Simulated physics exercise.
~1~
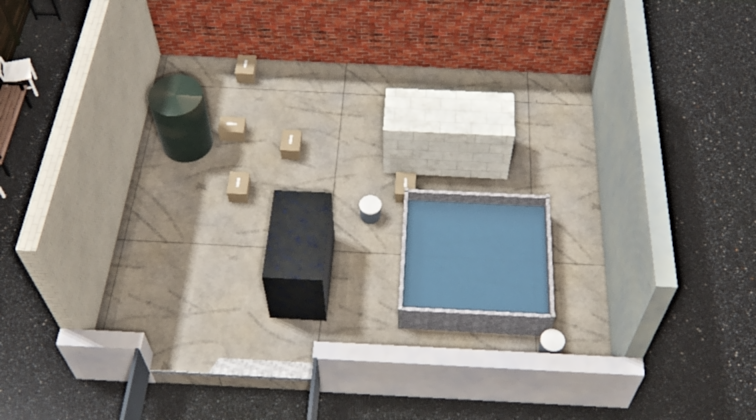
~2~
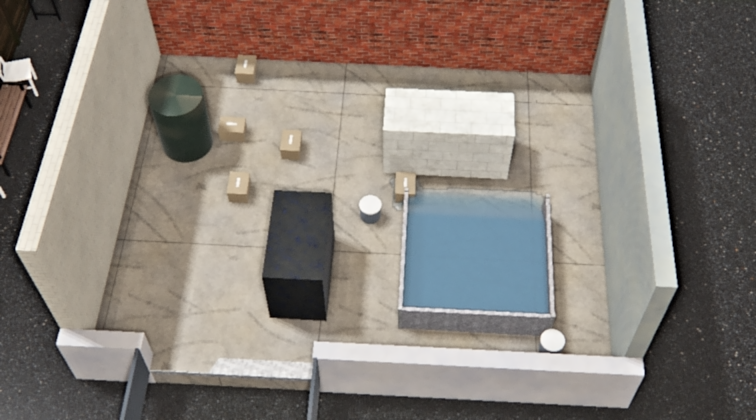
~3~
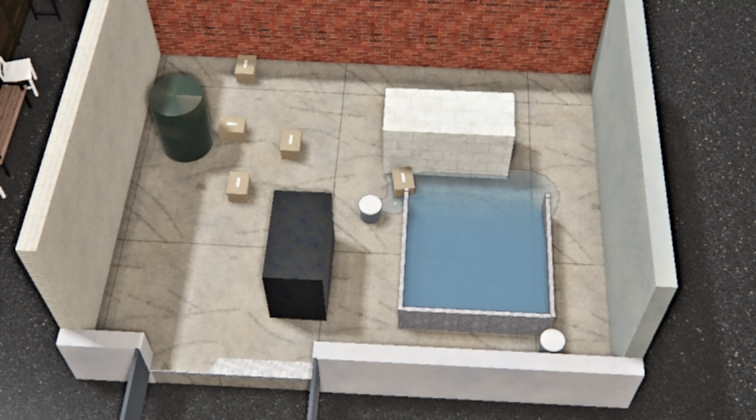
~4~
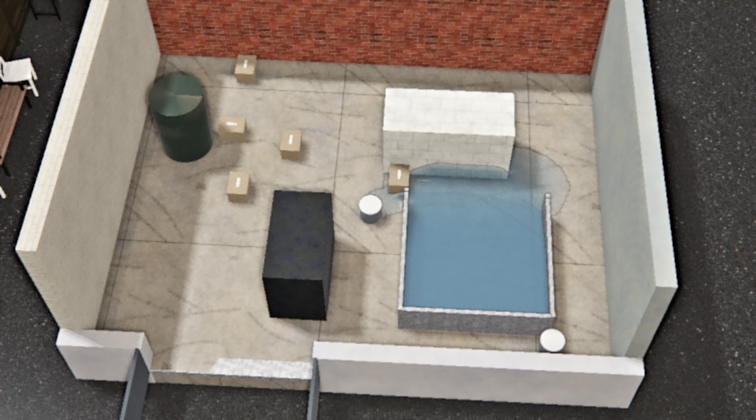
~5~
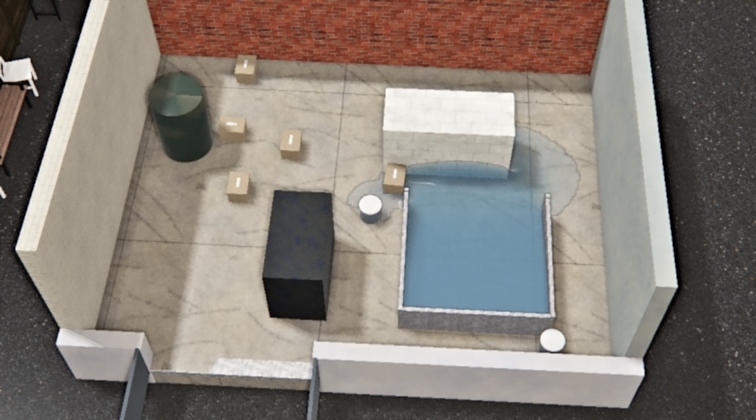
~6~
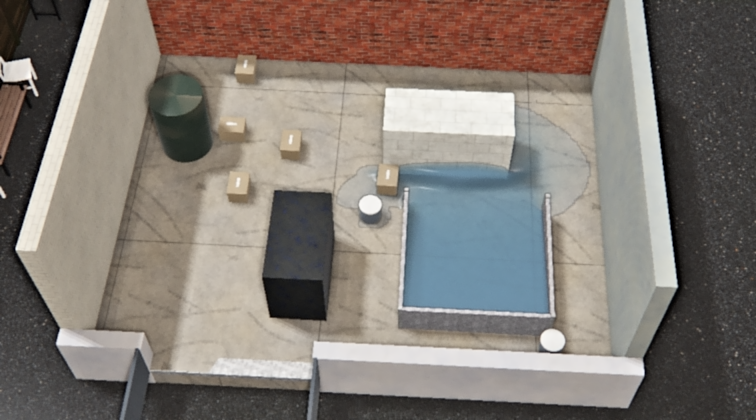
A walled yard with a red brick back wall is seen from high above by a camera that stays still. Small tan boxes sit near a dark green barrel on the left, with a black block, white-topped drums, a pale block and a blue pool to the right. The pool's back wall disappears, water spreads around the pale block and toward a drum, and the nearest box slides slightly left.
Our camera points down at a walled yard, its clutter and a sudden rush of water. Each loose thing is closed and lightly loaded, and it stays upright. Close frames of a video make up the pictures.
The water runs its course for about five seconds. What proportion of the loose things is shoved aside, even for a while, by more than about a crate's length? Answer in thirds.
One to two thirds.
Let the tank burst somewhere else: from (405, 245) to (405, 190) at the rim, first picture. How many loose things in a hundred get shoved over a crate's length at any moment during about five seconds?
Roughly 90 %.
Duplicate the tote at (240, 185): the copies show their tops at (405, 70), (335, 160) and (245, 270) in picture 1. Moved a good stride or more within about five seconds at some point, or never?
Going by the order given: Travels that far, travels that far, stays in place.
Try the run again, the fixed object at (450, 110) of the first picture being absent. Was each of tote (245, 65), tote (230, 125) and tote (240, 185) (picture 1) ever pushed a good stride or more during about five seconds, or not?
Going through them in order: First got well clear, second kept nearby, third kept nearby.
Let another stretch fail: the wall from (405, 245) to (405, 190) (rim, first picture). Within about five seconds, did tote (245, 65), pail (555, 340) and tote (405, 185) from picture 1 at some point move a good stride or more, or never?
Results in order: Cleared that distance / cleared that distance / stayed short.
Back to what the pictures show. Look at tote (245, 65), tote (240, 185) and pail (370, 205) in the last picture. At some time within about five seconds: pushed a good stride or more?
Item one stayed under the mark, item two went the distance, item three stayed under the mark.
A moment on, 1 of 7 are well off their spots; 0 afloat.
Next, 1 of 7 are well off their spots; 0 afloat.
Later, 3 of 7 are well off their spots; 1 afloat.
In the end, 3 of 7 are well off their spots, and 3 have been at some point; 1 afloat.
